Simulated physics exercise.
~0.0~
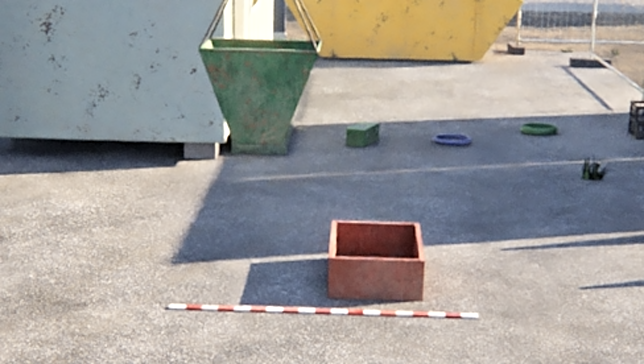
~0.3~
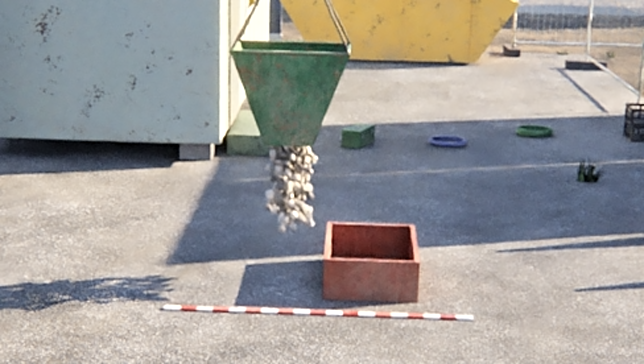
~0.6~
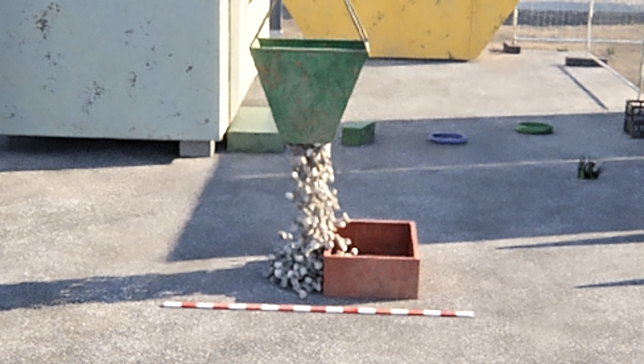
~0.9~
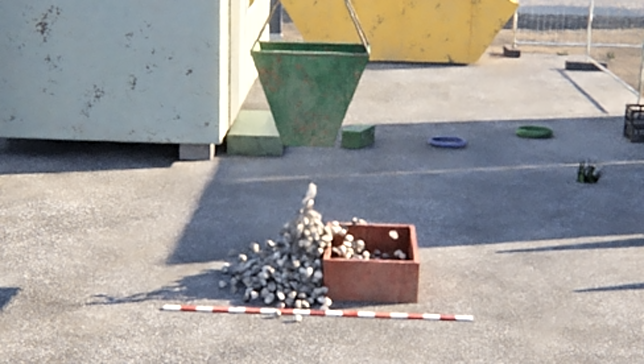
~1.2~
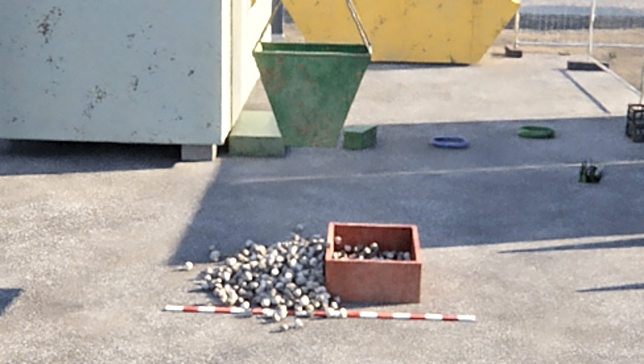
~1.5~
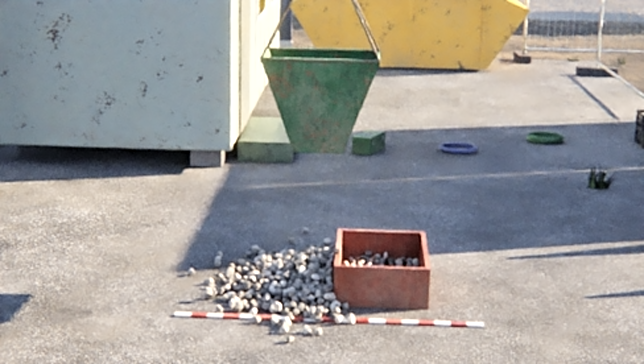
A large pale grey-green container stands at the left of a sunlit paved yard, seen from slightly above by a gently swaying camera, with a yellow skip behind. A green tapered skip hangs near the container, above and behind an open red box and a red-and-white striped staff. The green skip moves right and releases grey stones from its bottom. They pour down mostly left of the box, heaping against its side while some drop in. The skip empties and the heap slumps outward over the staff, leaving most stones left of the box and a smaller share inside.
